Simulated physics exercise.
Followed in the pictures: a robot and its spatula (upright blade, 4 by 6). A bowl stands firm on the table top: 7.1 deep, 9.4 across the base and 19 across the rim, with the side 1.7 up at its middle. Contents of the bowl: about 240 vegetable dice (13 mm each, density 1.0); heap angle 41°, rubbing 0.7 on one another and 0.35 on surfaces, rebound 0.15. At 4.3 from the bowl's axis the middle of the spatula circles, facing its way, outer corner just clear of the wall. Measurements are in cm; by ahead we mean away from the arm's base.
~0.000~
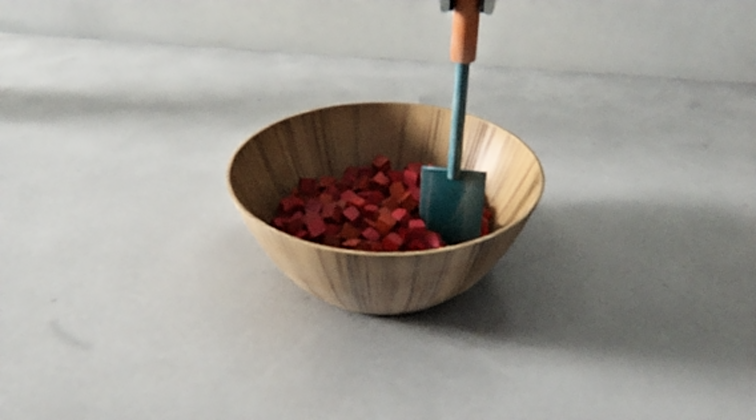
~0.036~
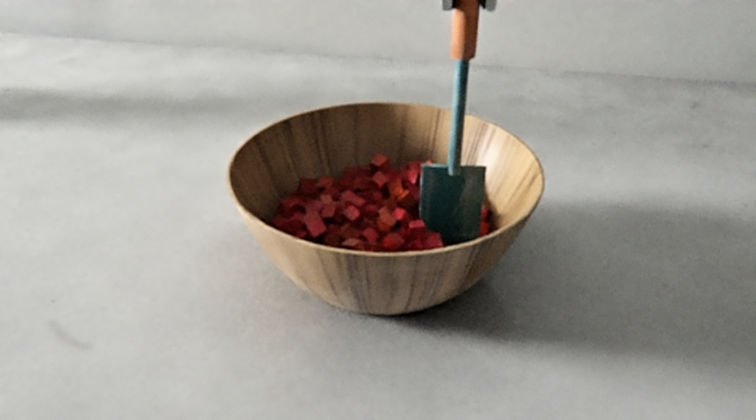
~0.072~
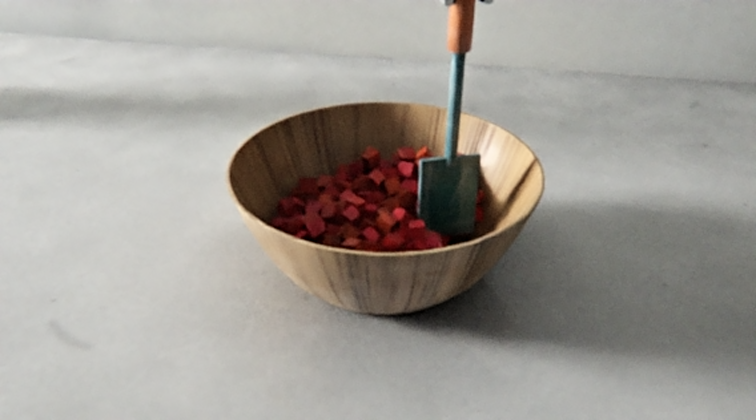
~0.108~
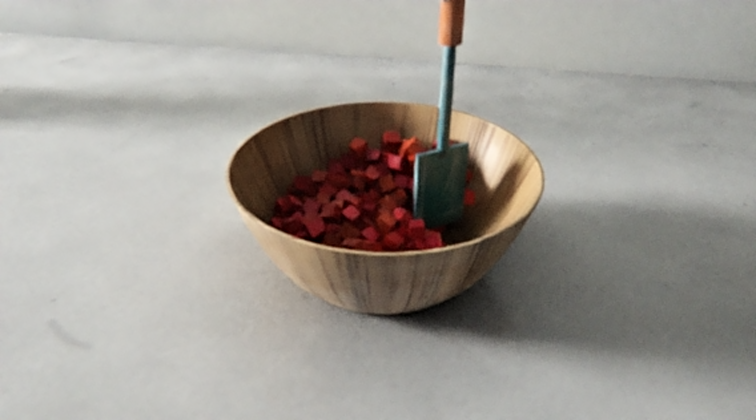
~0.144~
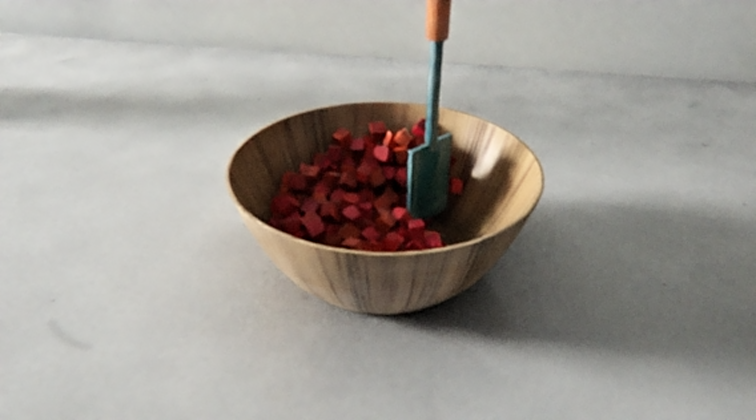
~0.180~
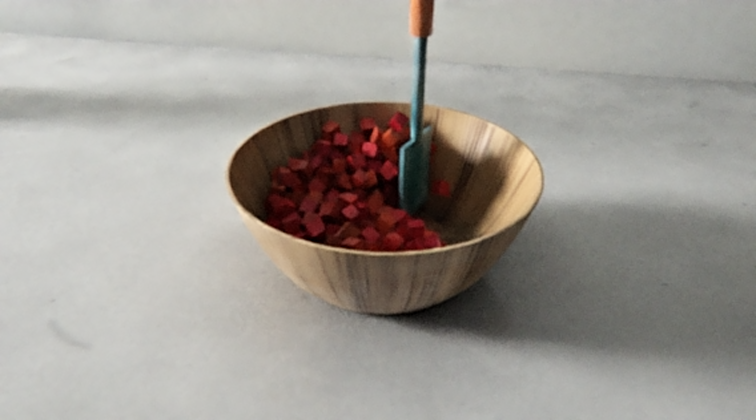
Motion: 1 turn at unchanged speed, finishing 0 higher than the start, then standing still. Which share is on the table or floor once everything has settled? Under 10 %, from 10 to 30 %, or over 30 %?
Under 10 %.
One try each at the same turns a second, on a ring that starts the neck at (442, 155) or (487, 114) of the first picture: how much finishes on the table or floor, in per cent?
0 and 5 per cent.
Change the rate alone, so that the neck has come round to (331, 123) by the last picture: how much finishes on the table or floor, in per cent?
Close to 30 in a hundred.
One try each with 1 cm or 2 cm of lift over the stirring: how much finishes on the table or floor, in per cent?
Estimates: 5 % then 5 %.
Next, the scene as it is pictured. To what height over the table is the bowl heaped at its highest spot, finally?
About 7.5 centimetres.
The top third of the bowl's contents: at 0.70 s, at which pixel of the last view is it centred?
Around (471, 217).
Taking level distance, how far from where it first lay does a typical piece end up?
Around 10 cm.
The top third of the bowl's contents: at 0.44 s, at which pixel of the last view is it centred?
Upper-third centre: Approx. (279, 205) px.
By 0.44 s, 182° round, highest piece 9 above the table; 240 in the bowl, 3 in flight or on the tool.
By 0.70 s, 295° round, highest piece 8 above the table; 230 in the bowl, 13 on the table or floor.
By 1.03 s, 0° round, highest piece 7 above the table; 228 in the bowl, 15 on the table or floor.
By 1.73 s, 0° round, highest piece 7 above the table; 228 in the bowl, 15 on the table or floor.
Final count, 228 in the bowl, 15 on the table or floor. That is 6 % on the table or floor.
